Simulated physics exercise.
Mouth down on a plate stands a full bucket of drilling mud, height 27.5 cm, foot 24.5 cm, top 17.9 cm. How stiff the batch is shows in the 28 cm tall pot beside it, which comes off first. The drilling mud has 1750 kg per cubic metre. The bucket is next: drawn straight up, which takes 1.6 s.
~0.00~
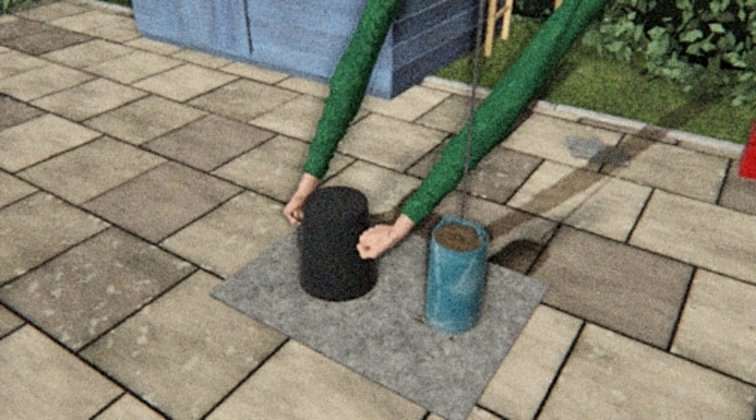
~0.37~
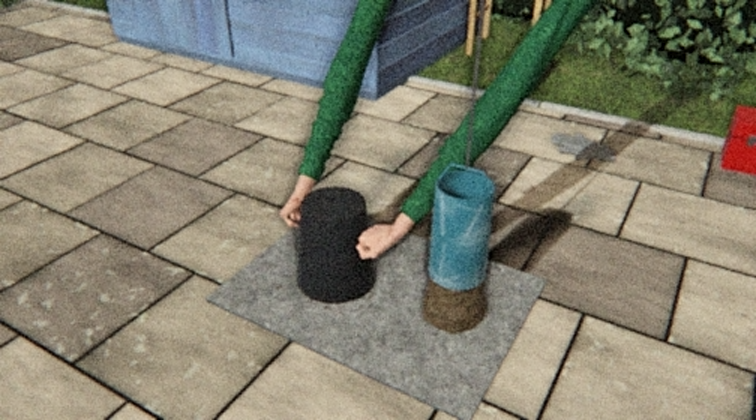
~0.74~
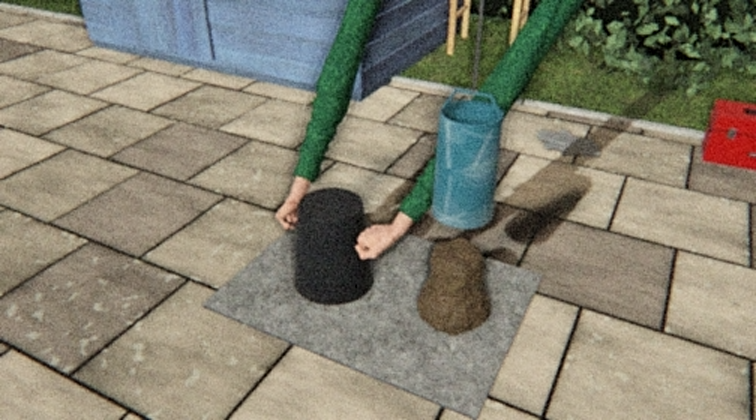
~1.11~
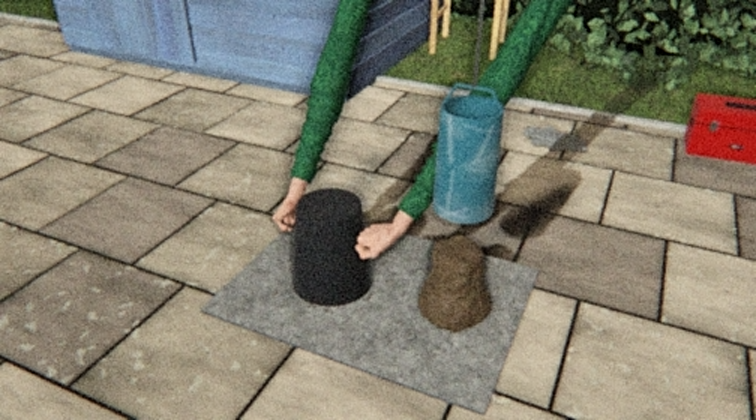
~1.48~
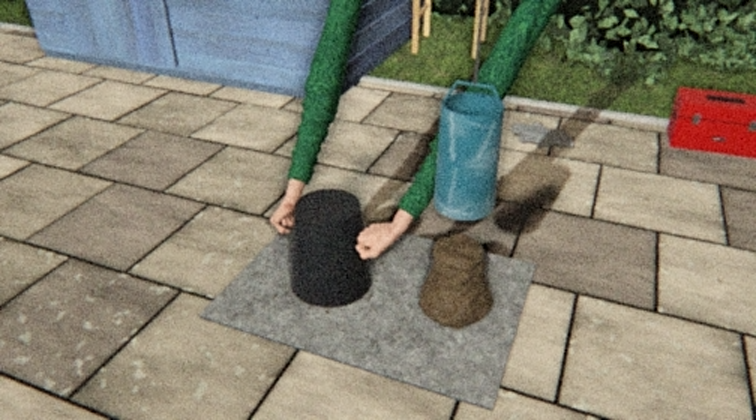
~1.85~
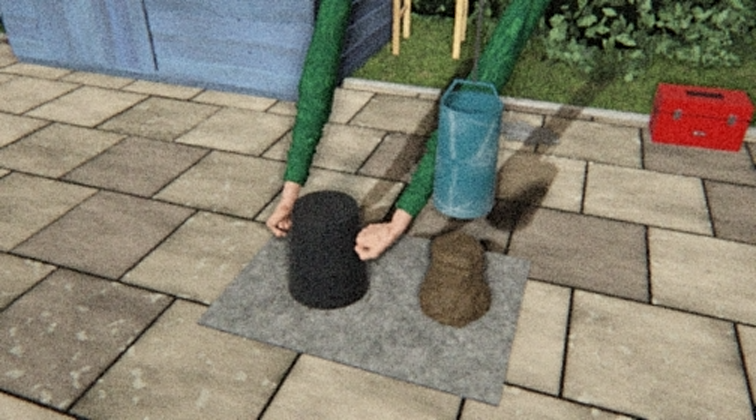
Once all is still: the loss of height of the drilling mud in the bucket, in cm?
Expect roughly 4 cm.
After 2.3 s, the bucket is up 7.7 cm; the drilling mud has come down 2.3 cm to 25 cm and is 26 cm wide.
After 2.7 s, the bucket is up 18 cm; the drilling mud has come down 3.6 cm to 24 cm and is 27 cm wide.
After 3.1 s, the bucket is up 29 cm; the drilling mud has come down 3.6 cm to 24 cm and is 27 cm wide.
After 3.5 s, the bucket is clear; the drilling mud has come down 3.7 cm to 24 cm and is 27 cm wide.
After 4.1 s, at rest, the bucket is clear; the drilling mud has come down 3.8 cm to 24 cm and is 28 cm wide.
